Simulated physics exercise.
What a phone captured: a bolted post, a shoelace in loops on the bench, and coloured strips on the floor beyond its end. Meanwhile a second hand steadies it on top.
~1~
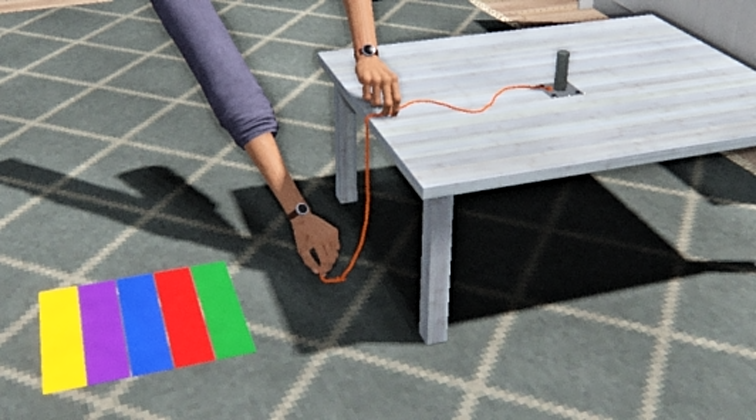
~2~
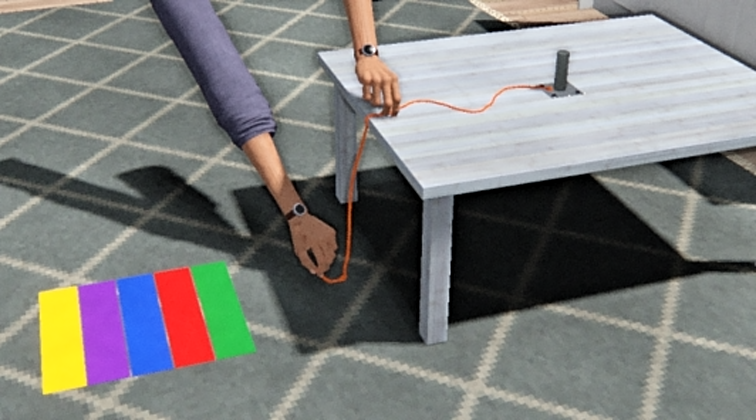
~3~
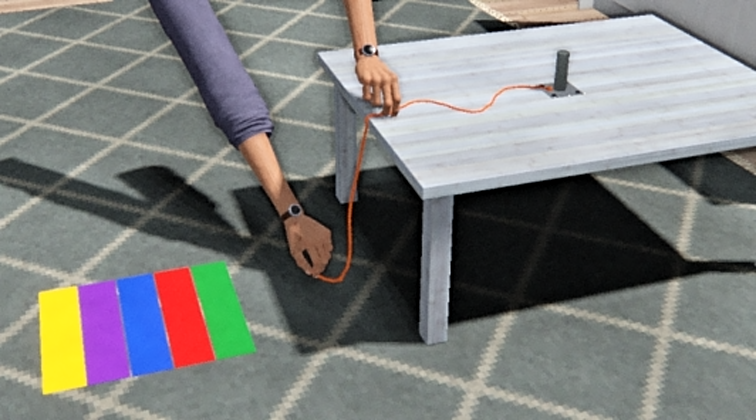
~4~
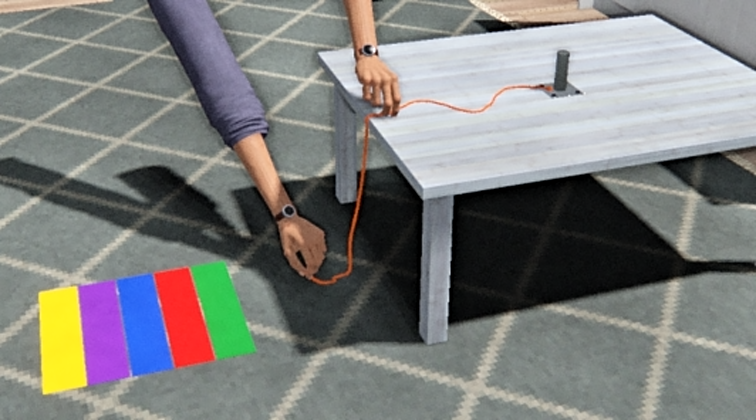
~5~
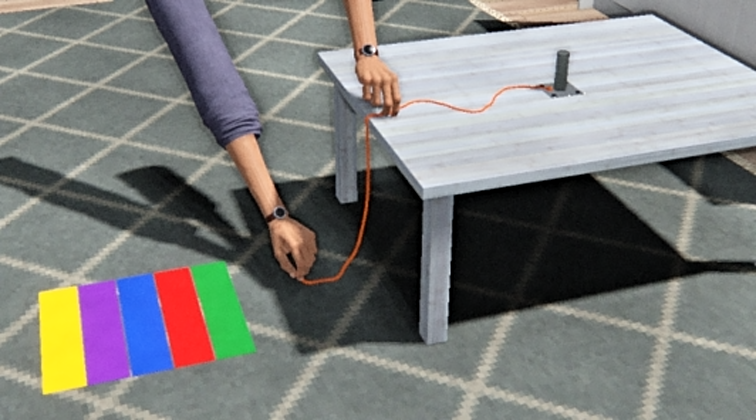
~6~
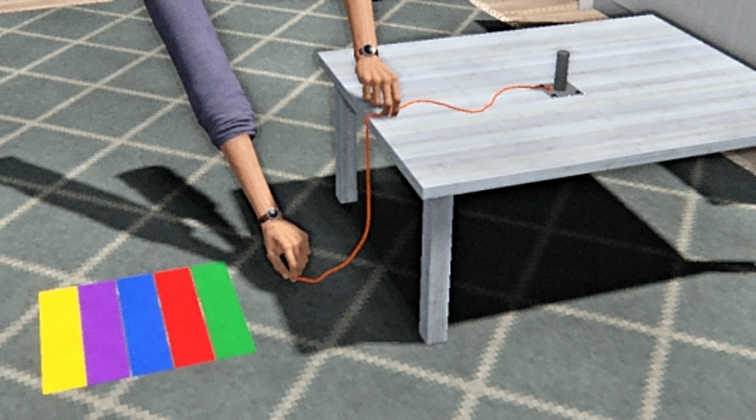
On a carpeted floor beside a bench, a hand draws an orange lace's end slightly left.
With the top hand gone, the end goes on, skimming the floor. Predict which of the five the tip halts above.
I expect it over the blue strip.
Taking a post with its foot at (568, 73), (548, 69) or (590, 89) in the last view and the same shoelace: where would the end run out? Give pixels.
Estimated pixels per try: (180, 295); (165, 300); (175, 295).
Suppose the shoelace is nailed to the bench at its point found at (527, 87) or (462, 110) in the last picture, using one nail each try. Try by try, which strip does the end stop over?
You'd see blue the first time and red the second.
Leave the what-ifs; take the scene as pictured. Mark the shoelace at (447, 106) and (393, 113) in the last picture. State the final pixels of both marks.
End: (413, 111) and then (348, 137).
Soon after, end near (212, 291); over green.
Then, end near (167, 299); over red.
At full stretch, end near (139, 304); over blue. Over blue.
